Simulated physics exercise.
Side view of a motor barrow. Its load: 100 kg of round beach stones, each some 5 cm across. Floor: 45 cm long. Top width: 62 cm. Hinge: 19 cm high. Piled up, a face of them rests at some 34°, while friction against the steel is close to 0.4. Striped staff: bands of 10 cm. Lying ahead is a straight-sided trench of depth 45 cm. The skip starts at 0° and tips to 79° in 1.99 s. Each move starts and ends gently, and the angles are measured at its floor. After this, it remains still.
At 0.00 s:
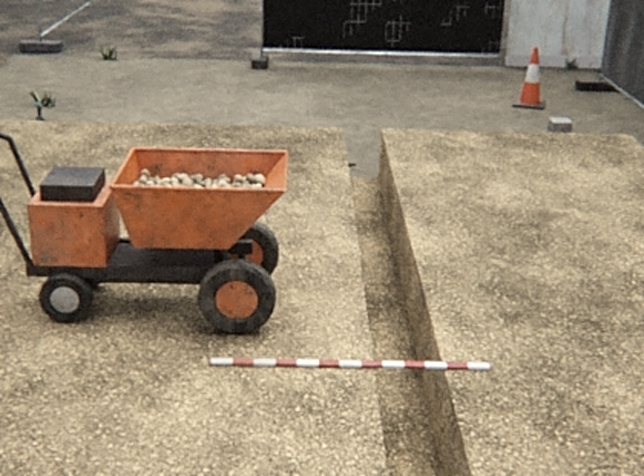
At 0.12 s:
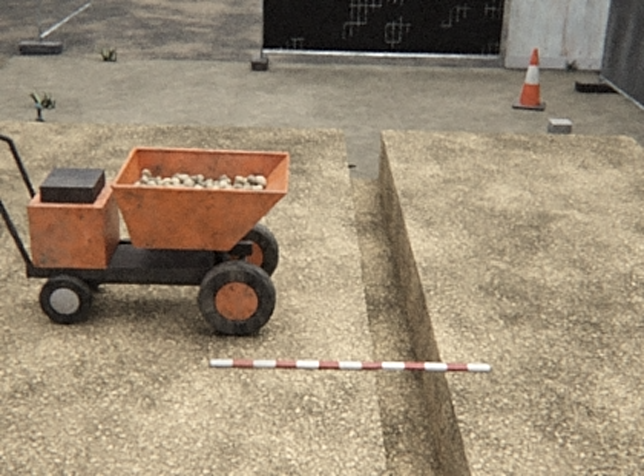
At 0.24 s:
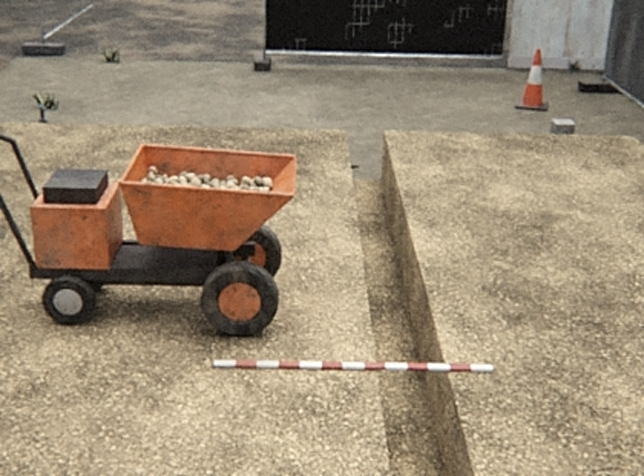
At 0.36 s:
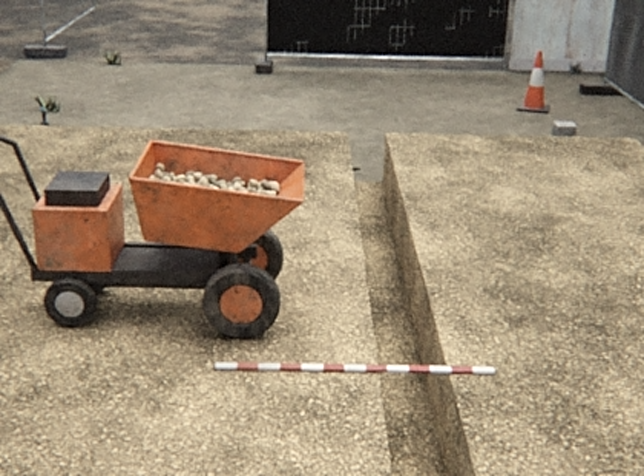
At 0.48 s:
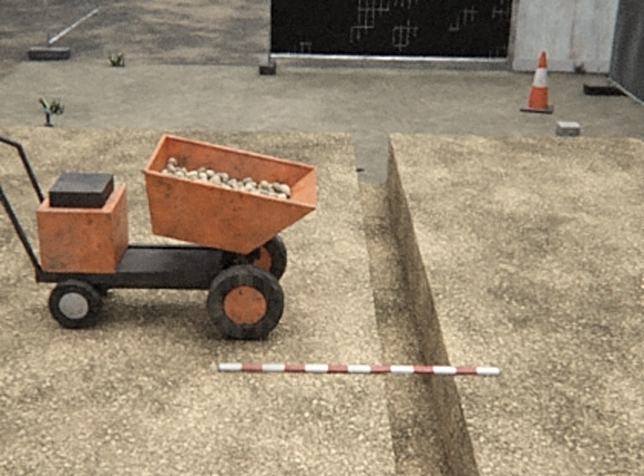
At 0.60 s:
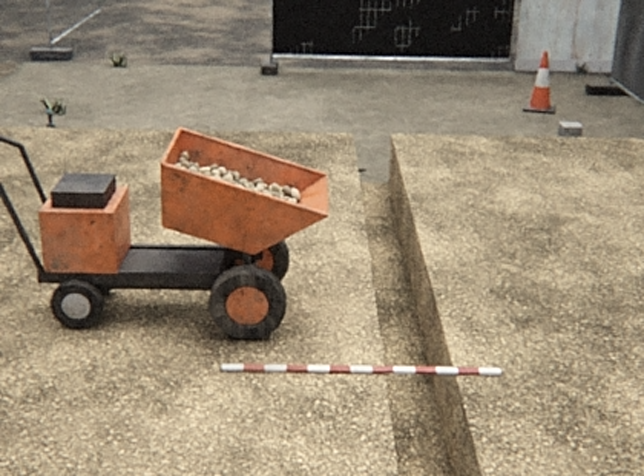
On a gravelly work yard beside a straight-sided trench, an orange motor barrow stands facing right with pale stones in its skip, a striped staff lying nearby; the skip gradually tilts forward, its rear rising while the barrow stays in place.
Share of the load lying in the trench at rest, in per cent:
100 per cent.
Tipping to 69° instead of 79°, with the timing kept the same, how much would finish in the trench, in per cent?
It would be close to 100 percent.
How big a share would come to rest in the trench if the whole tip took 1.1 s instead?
My guess is near 100 percent.
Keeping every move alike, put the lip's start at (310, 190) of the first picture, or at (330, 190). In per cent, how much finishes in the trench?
Roughly 90 in a hundred from the first, 60 in a hundred from the second.
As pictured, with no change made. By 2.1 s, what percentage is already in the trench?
I'd say near 85 per cent at that time.
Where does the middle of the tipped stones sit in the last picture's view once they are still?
(409, 379).
After 1.5 s the floor is at 67°; 96 % in the skip, 1 % short of the trench, 3 % in the trench; the foremost stones are at (401, 316).
After 2.1 s the floor is at 79°; 16 % in the skip, 1 % short of the trench, 83 % in the trench; the foremost stones are at (433, 376).
After 2.4 s the floor is at 79°; 0 % in the skip, 100 % in the trench; the foremost stones are at (433, 378).
After 4.4 s the floor is at 79°; 0 % in the skip, 100 % in the trench; the foremost stones are at (436, 386).
